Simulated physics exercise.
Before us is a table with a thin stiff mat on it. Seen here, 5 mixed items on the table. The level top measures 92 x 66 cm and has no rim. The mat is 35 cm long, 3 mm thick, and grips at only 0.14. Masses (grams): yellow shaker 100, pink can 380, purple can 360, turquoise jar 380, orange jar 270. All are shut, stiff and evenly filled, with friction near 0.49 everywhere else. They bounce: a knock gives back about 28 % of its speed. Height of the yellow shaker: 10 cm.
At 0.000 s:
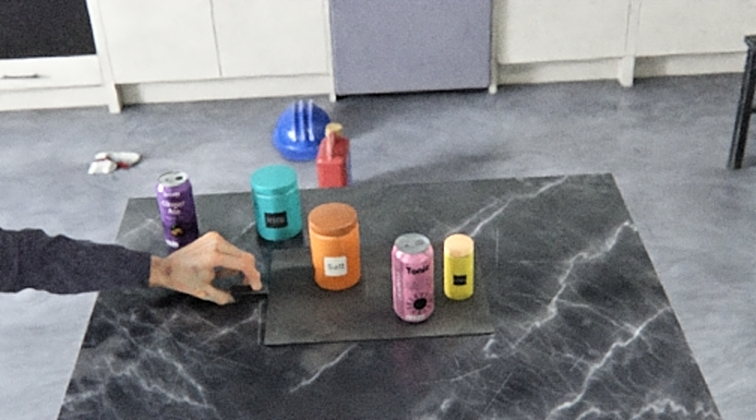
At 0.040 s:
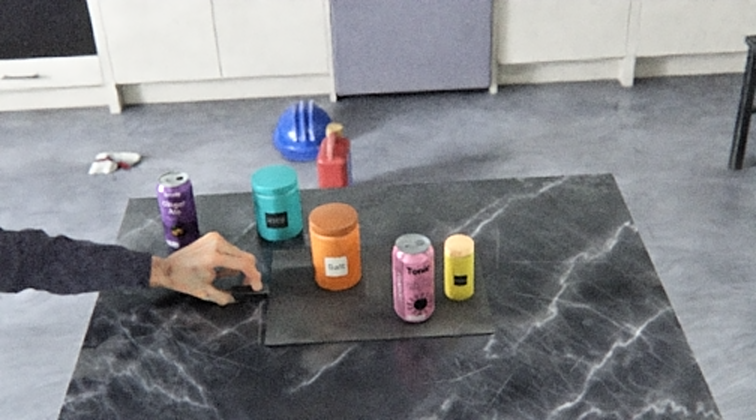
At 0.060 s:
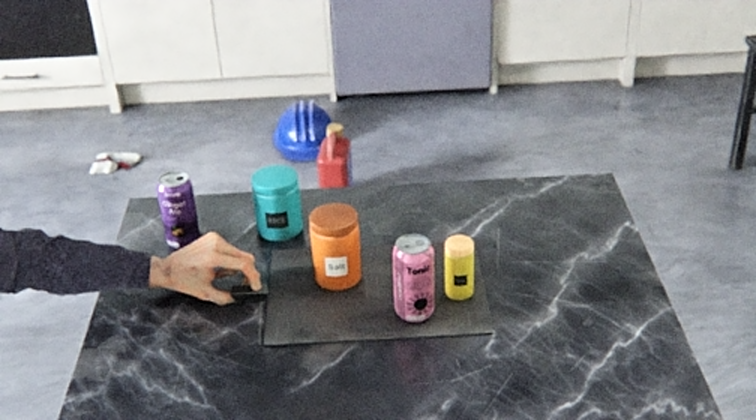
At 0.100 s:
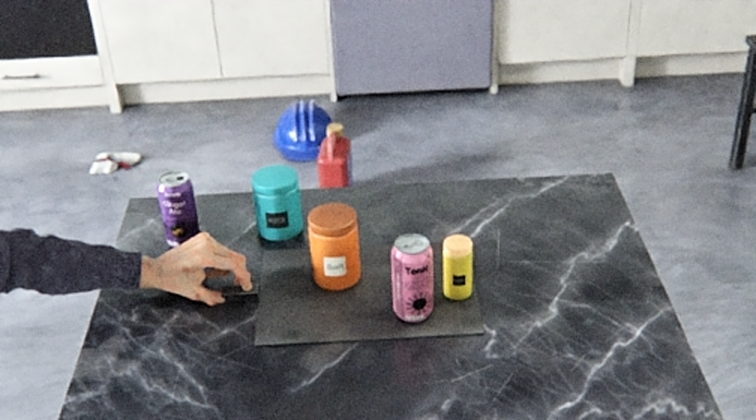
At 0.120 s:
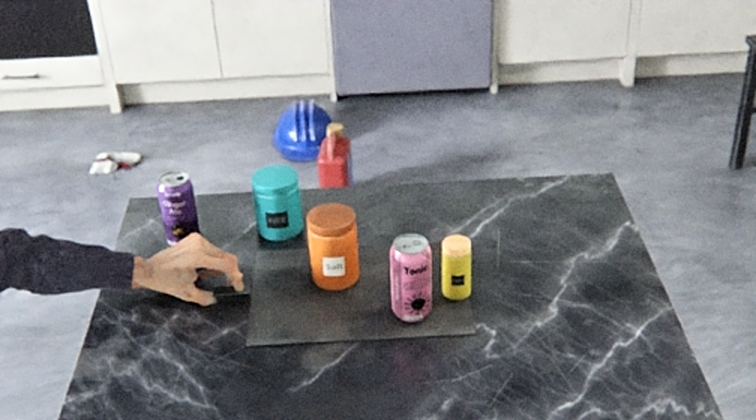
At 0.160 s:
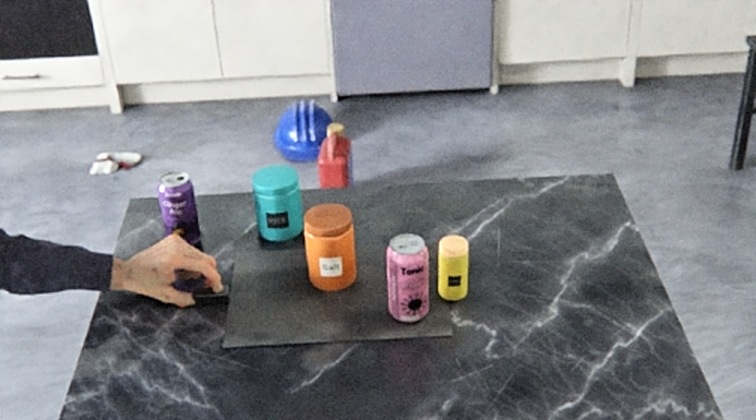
On a dark marble tabletop in a kitchen, a hand grips the edge of a thin mat near a purple can, a turquoise jar, an orange jar, a pink can and a yellow shaker. The hand stays still at first, then slowly draws the mat a short way left, while the containers remain upright, barely shifting.
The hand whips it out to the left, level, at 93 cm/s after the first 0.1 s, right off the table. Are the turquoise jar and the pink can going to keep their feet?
The turquoise jar stays upright and the pink can stays upright.
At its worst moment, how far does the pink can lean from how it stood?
About 6°.
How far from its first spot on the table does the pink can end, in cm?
Some 5 cm.
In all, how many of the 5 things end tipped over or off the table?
In all, 0.
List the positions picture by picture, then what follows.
In the first picture, mat pulled 0 cm; turquoise jar (277, 202); pink can (413, 279).
In the second picture, mat pulled 0 cm; orange jar (336, 247); yellow shaker (459, 268).
In the third picture, mat pulled 0 cm; purple can (179, 211); orange jar (336, 247).
In the fourth picture, mat pulled 2 cm; yellow shaker (458, 267); purple can (179, 211).
In the fifth picture, mat pulled 3 cm; orange jar (334, 247); yellow shaker (457, 268).
In the sixth picture, mat pulled 7 cm; turquoise jar (278, 203); pink can (408, 279).
Around 0.36 s, mat pulled 25 cm; pink can at 4° to upright near (378, 282); orange jar shifted 7 cm; yellow shaker shifted 2 cm.
Around 0.66 s, mat pulled 53 cm; pink can shifted 5 cm near (381, 282); orange jar shifted 24 cm; yellow shaker shifted 2 cm.
Finally (1.4 s), not toppled but over 6 cm from the start, orange jar; the other 4 still in place (within 6 cm). Final places as that camera would see them, turquoise jar near (278, 203), pink can near (381, 283).
